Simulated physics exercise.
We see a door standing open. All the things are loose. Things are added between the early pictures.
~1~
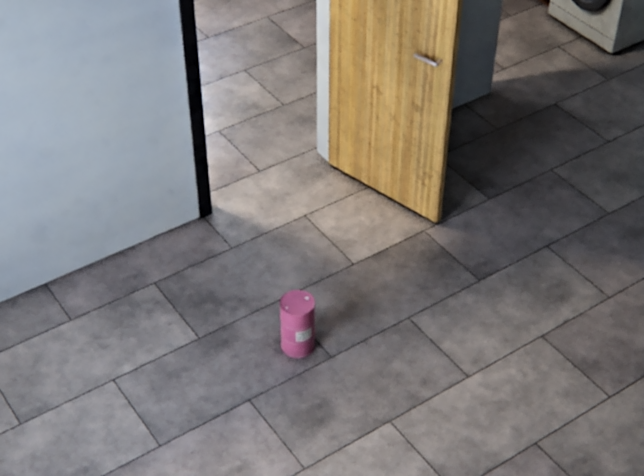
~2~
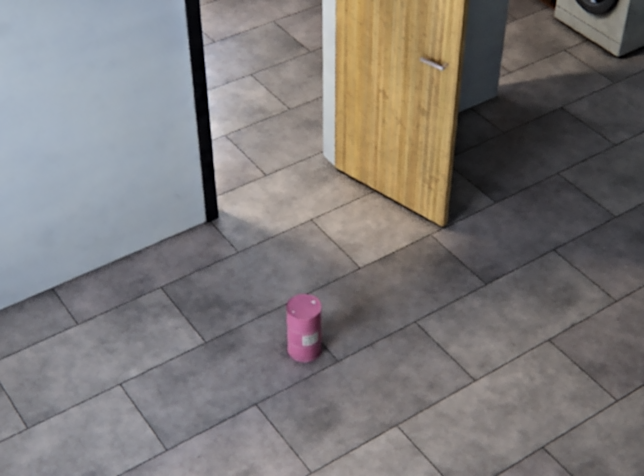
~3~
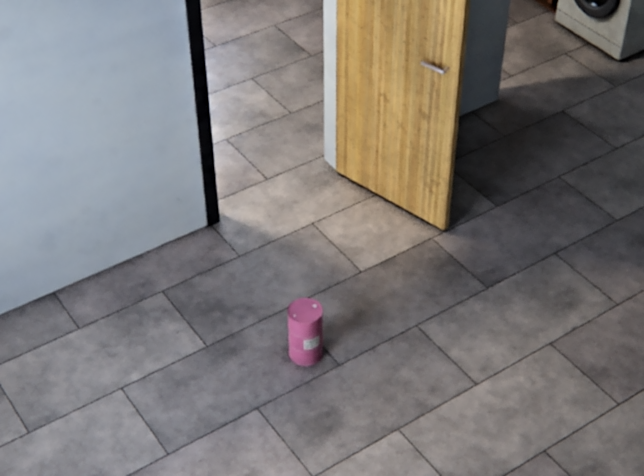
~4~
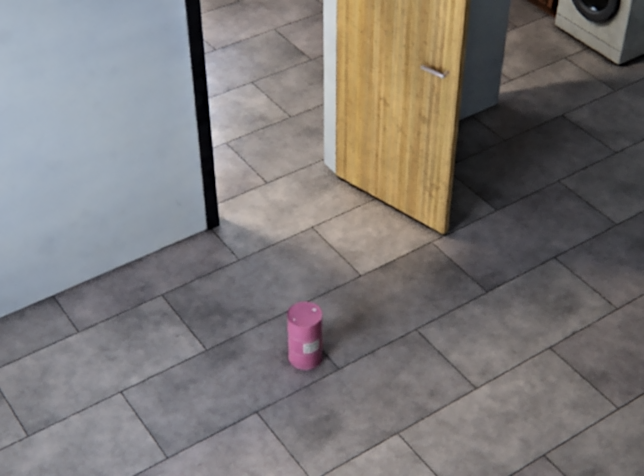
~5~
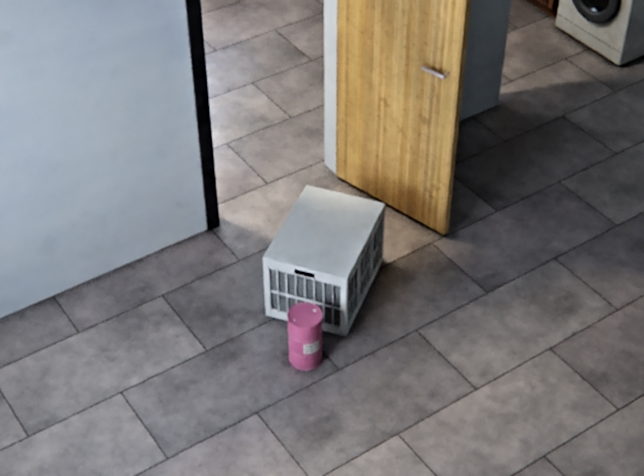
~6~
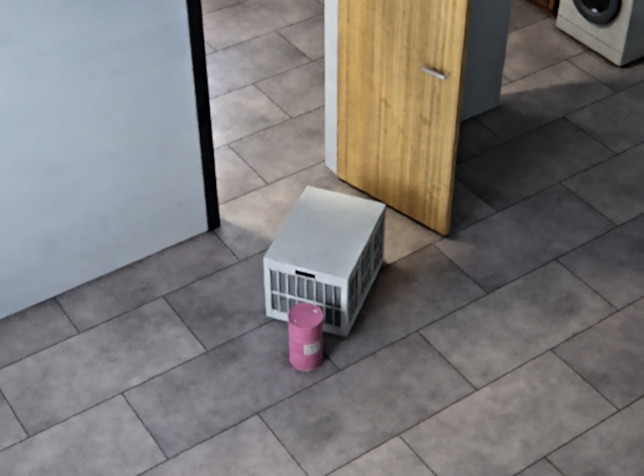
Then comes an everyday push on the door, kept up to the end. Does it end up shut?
Outcome: The door is blocked.
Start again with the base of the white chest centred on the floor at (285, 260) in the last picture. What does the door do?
Then it stops short.
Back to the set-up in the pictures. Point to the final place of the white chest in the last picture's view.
At about (318, 263).
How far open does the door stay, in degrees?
Some 70° open.
Then, 0.40 s after the last picture, door at 98°.
Then, 0.70 s after the last picture, door at 83°.
Then, 0.80 s after the last picture, door at 77°.
Then, 1.00 s after the last picture, door at 72°; white chest slid a little near (319, 262).
At rest, door at 71°; both in place. Seen from the same camera at the end, white chest near (318, 263).
